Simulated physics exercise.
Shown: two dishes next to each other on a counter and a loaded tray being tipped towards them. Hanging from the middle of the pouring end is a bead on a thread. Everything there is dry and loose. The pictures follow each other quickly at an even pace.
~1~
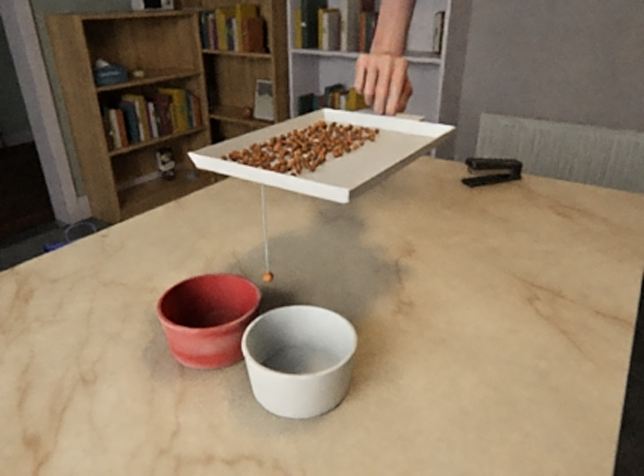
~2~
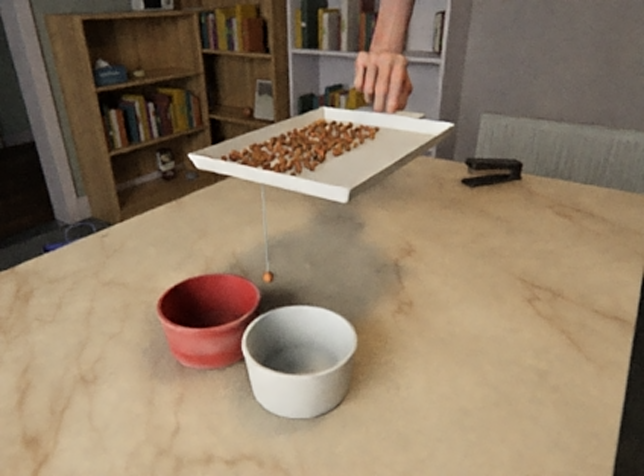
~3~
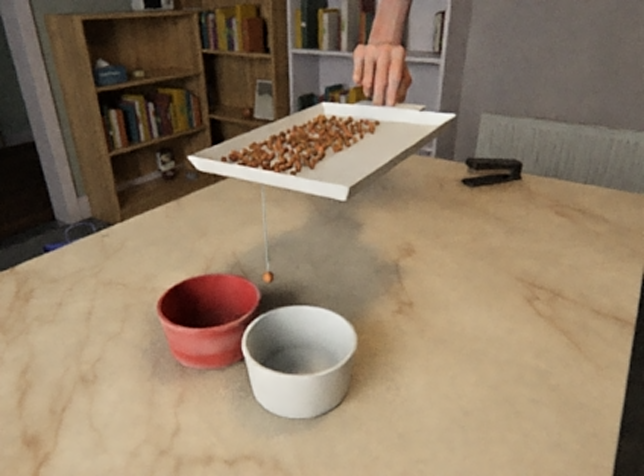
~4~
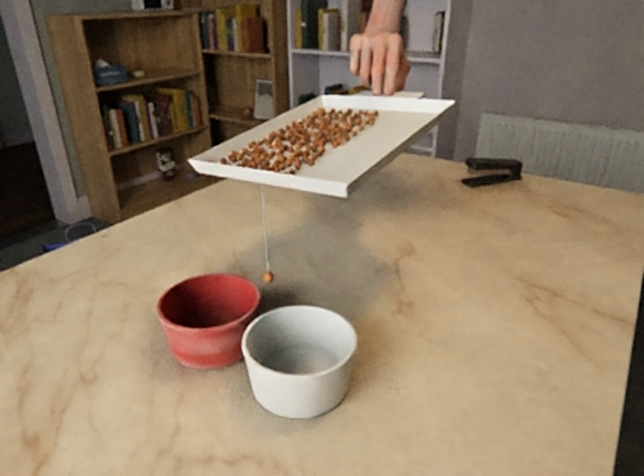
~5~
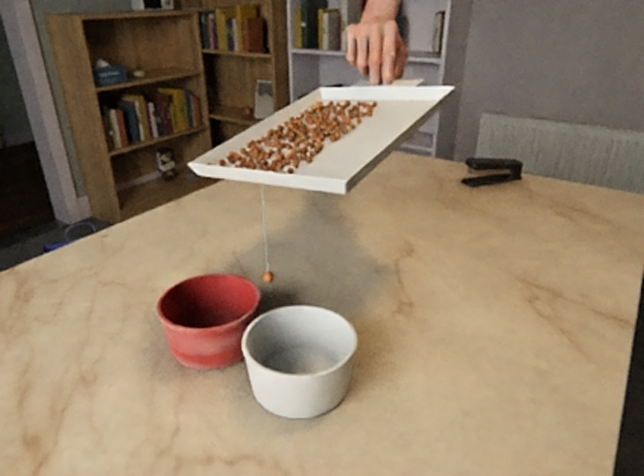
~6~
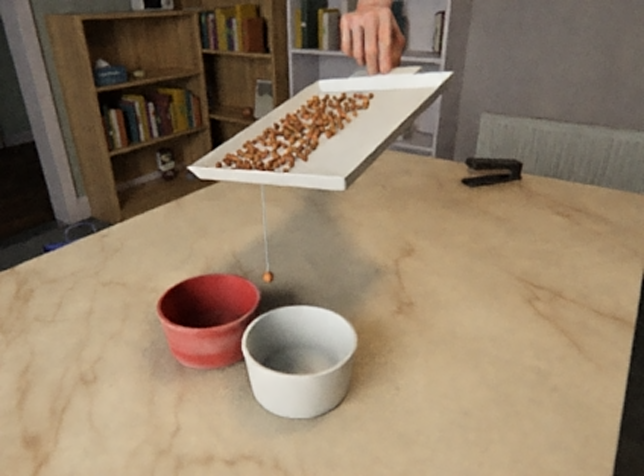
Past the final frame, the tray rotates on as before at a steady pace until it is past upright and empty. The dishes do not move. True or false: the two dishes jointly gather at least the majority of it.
False, they gather a minority.
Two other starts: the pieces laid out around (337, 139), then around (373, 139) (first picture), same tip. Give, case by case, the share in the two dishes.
In order, about 20 and 20 in a hundred.
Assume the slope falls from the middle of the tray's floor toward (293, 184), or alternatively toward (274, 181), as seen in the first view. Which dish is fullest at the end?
So, the dish at the right the first time round, the dish at the left the second.
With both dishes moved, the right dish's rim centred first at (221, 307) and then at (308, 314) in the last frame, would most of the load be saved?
First shift, a minority share; second shift, a majority share.
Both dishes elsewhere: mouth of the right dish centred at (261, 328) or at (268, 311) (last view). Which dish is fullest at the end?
Result, try one: The dish further left; try two: The dish further left.
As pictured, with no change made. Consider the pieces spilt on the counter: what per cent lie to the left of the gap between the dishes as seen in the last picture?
My estimate is some 90 per cent.
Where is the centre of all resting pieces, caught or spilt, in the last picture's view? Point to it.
Close to (189, 306) in the last view.
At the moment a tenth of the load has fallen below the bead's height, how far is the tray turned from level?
70 degrees.
Just after the last frame, tray tipped steeply; almost all on the tray; just a few outside both; about a tenth in the air.
A moment on, tray tipped right over; just a few on the tray; roughly a quarter in the left dish; the larger part outside both; about a tenth in the air.
Further on, tray tipped past a quarter turn; roughly a quarter in the left dish; the larger part outside both.
When it is over, tray tipped past a quarter turn; not one in the right dish; roughly a quarter in the left dish; the larger part outside both.
